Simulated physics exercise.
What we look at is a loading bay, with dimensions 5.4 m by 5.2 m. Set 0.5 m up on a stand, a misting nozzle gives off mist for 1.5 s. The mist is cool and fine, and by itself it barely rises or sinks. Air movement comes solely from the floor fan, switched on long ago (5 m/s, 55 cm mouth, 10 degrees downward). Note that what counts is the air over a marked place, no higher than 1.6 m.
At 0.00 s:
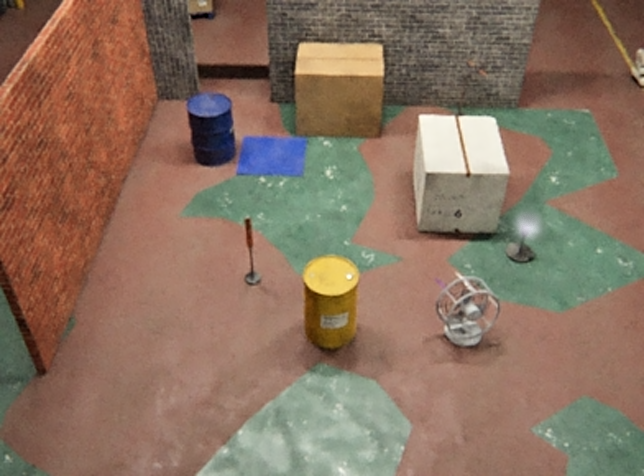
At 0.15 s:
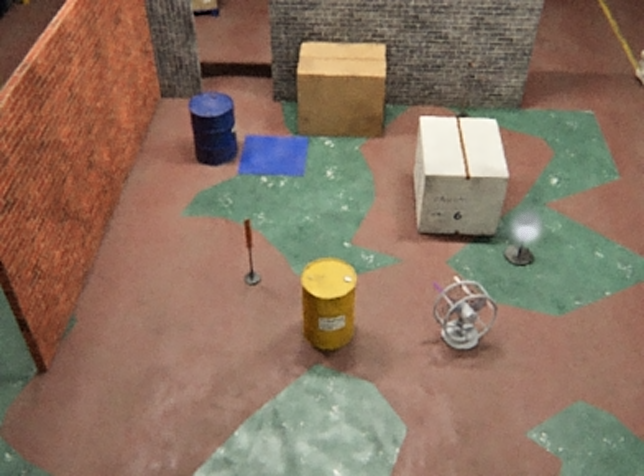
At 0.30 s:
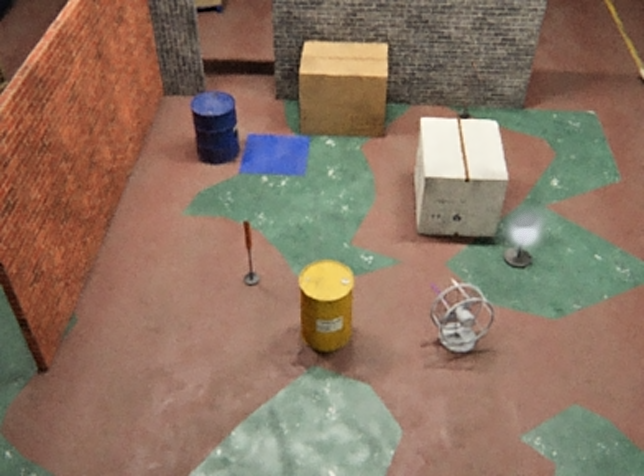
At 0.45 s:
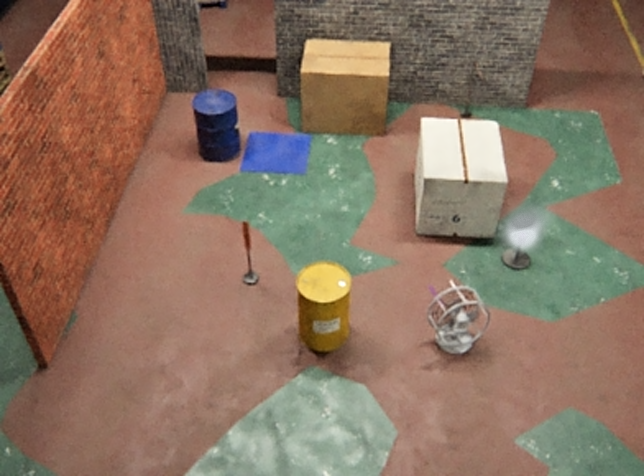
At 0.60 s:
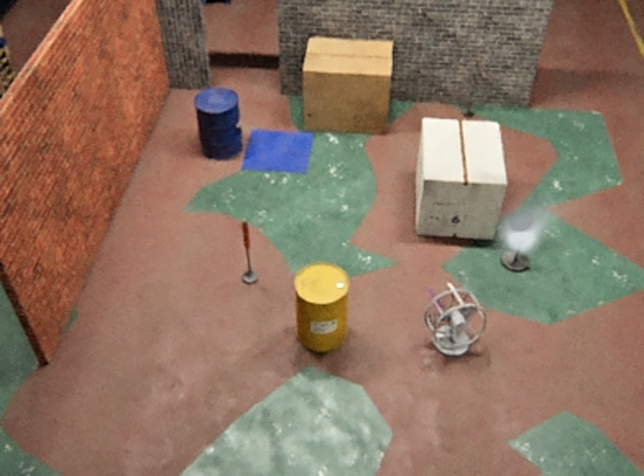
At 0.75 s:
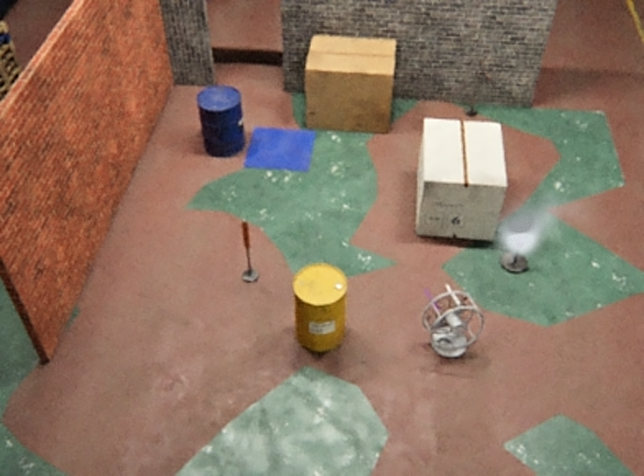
The clip shows a loading bay with brick walls, a blue and a yellow barrel, cartons, a blue mat and a floor fan, as pale mist at a small stand thickens slightly and spreads up and rightward while the view shifts slightly.
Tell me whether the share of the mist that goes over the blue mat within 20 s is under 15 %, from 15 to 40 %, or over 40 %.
The share is less than 15 %.
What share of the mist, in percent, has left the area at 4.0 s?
About 40 % by then.
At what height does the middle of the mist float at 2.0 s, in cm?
I'd say around 60 centimetres.
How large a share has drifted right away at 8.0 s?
Roughly 90 percent by then.
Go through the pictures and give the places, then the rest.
In the first picture, the mist is thickest near (527, 225), the misting nozzle on a stand stands at (526, 231) and the floor fan is at (468, 308).
In the second picture, the mist is thickest near (526, 227) and the blue mat is centred on (274, 155).
In the third picture, the mist is thickest near (525, 229) and a ribbon ends at (249, 249).
In the fourth picture, the mist is thickest near (523, 230), the top of a barrel is at (324, 281) and the top of a large carton is at (346, 57).
In the fifth picture, the mist is thickest near (522, 231) and reaches out to (541, 210).
In the sixth picture, the mist is thickest near (522, 233) and reaches out to (552, 208) and a ribbon ends at (248, 248).
By 2.0 s, 4 % is gone from the area; 0 % has passed over the blue mat, and the middle of the rest is near (531, 220).
By 4.0 s, 44 % is gone from the area; 0 % has passed over the blue mat, and the middle of the rest is near (585, 184).
By 8.0 s, 91 % is gone from the area; 0 % has passed over the blue mat.
By 20.0 s, 100 % is gone from the area; 0 % has passed over the blue mat.
